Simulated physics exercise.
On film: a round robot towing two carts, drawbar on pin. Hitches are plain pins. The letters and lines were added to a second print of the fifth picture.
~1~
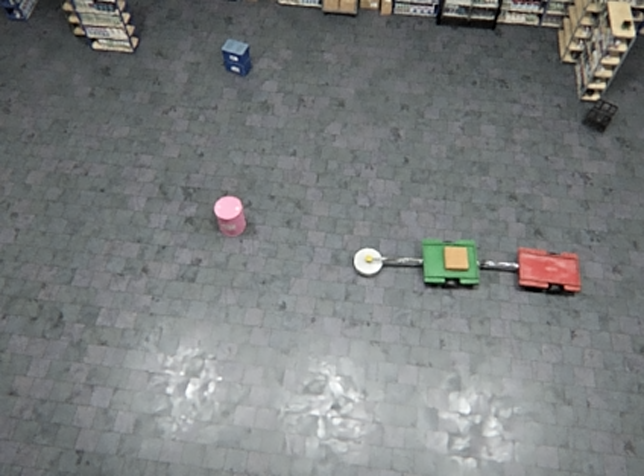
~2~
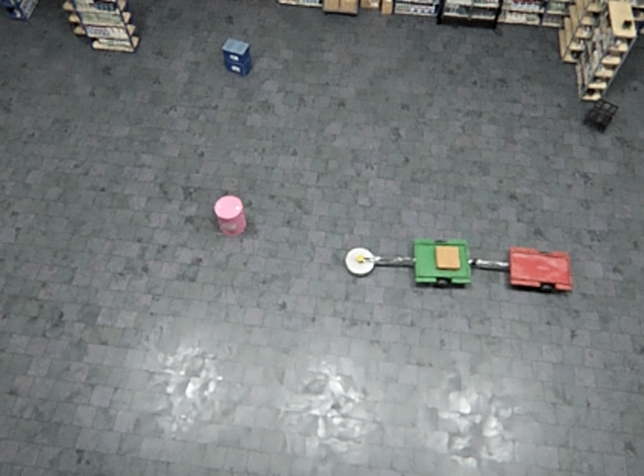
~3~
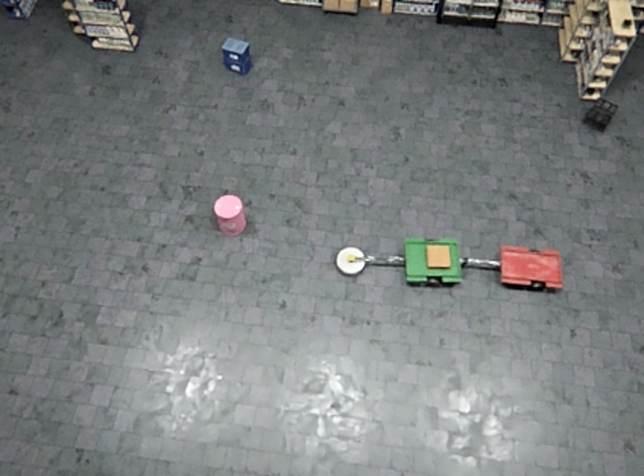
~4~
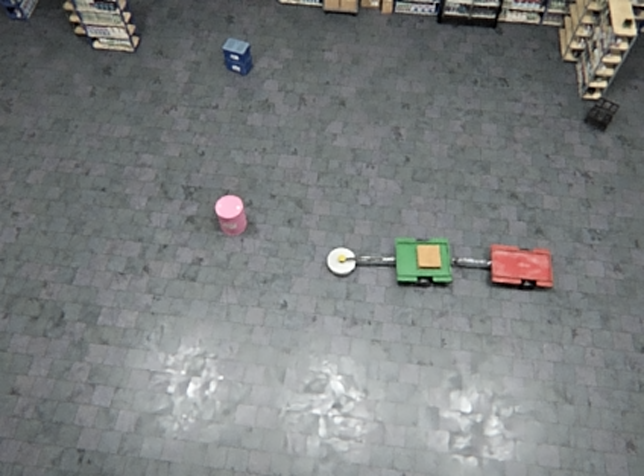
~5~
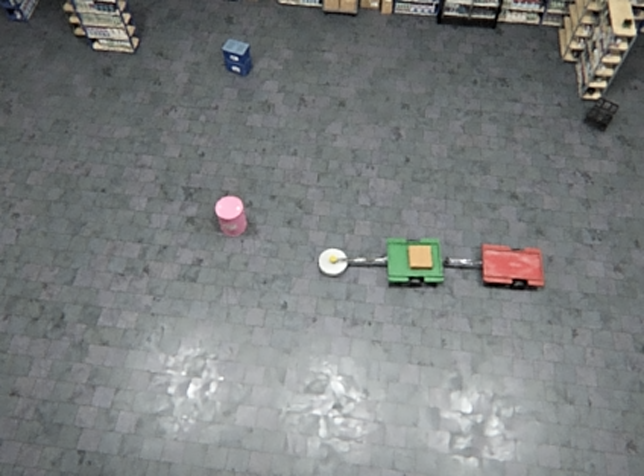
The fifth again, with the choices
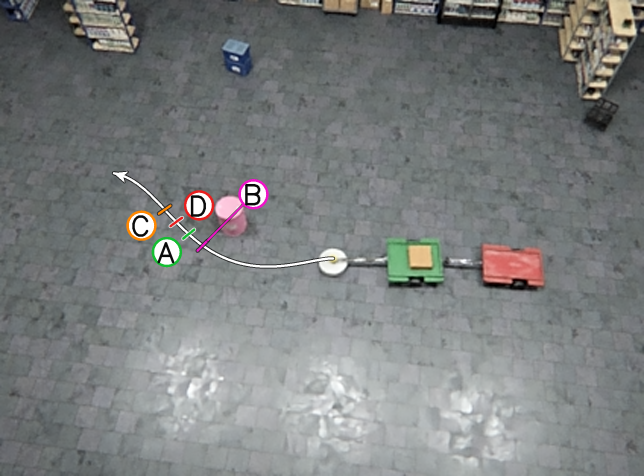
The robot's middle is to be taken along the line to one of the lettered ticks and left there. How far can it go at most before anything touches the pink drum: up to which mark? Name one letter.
Stop at A.
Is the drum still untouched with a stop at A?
Yes.
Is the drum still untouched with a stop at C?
No.
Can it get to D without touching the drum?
No.
On the copy, A at (189, 234); B at (203, 246); C at (165, 210); D at (176, 222); the route from (333, 258) via (201, 245) to (114, 173).
On A. First, robot (279, 270), last cart (457, 261).
Then, robot (226, 262), last cart (403, 262).
Finally, robot (190, 238), last cart (358, 263); nothing has been touched.
By contrast, B is safe but short; C is too far, the drum has been hit; D is too far, the drum has been hit.
